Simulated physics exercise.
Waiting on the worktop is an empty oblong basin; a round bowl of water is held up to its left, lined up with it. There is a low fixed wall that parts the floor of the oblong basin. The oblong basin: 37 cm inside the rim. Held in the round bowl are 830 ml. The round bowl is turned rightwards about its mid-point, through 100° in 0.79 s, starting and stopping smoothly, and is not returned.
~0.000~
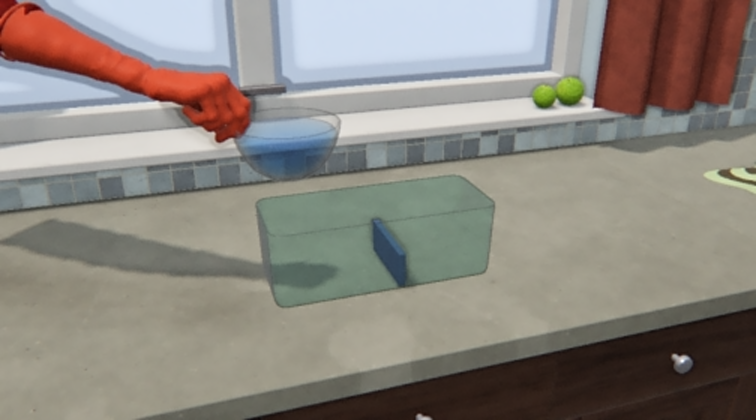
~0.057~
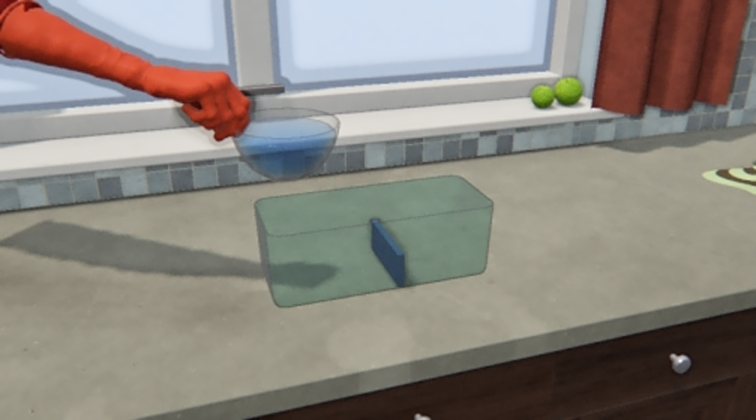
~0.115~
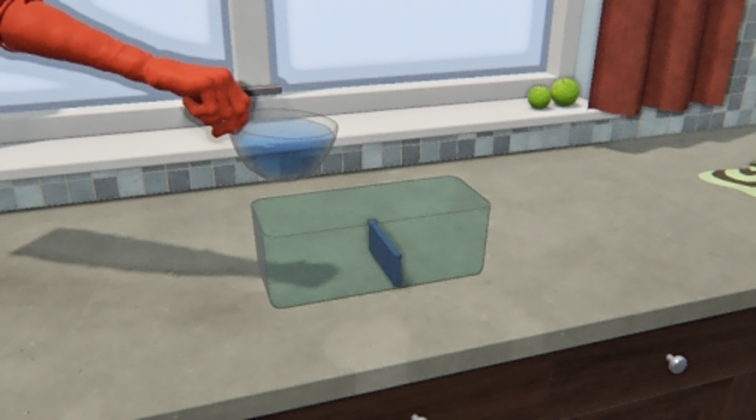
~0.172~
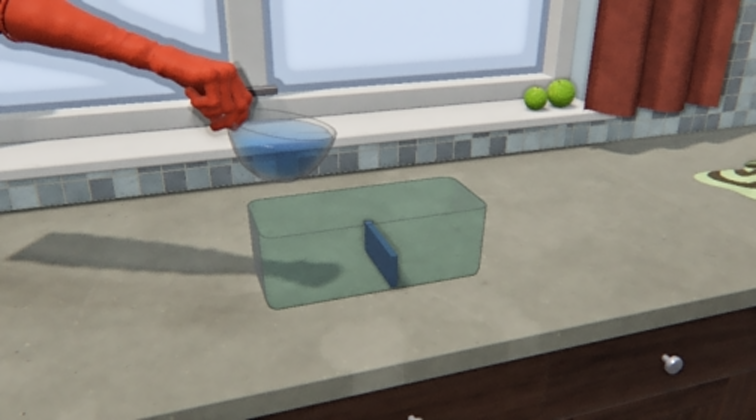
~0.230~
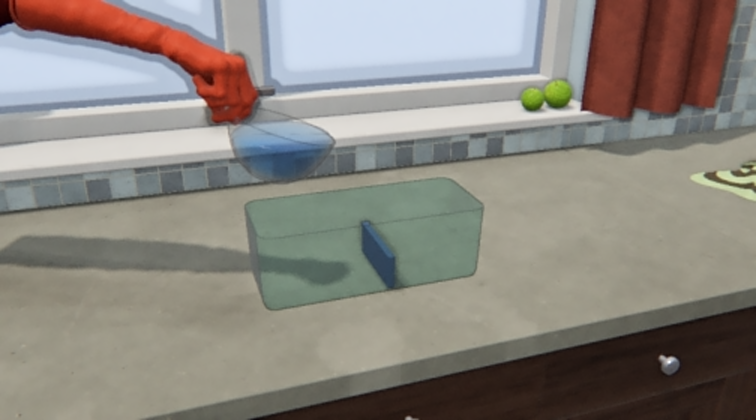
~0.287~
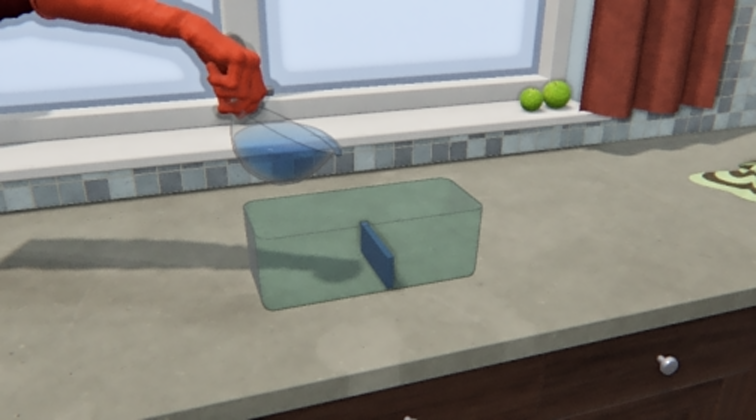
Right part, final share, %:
17 %.
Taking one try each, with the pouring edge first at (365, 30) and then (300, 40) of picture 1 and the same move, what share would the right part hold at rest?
Roughly 80 per cent the first time and 5 per cent the second.
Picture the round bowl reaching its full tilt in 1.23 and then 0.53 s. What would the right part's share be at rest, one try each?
25 and 10 %.
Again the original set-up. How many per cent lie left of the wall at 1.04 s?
Near 82 in a hundred.
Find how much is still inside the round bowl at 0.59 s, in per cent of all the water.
Close to 22 percent of the liquid remains at that time.
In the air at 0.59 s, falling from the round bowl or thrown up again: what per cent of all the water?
26 %.
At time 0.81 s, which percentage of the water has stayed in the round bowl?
0 %.
After 0.59 s the tilt is 85° and 22 per cent is still to pour, 39 is left of the wall and 14 right of it.
After 0.81 s the tilt is 100° and 0 per cent is still to pour, 82 is left of the wall and 15 right of it.
After 1.04 s the tilt is 100° and 0 per cent is still to pour, 82 is left of the wall and 16 right of it.
After 1.29 s the tilt is 100° and 0 per cent is still to pour, 82 is left of the wall and 17 right of it.
In the end 82 per cent lies left of the wall, 17 right of it and 2 outside.
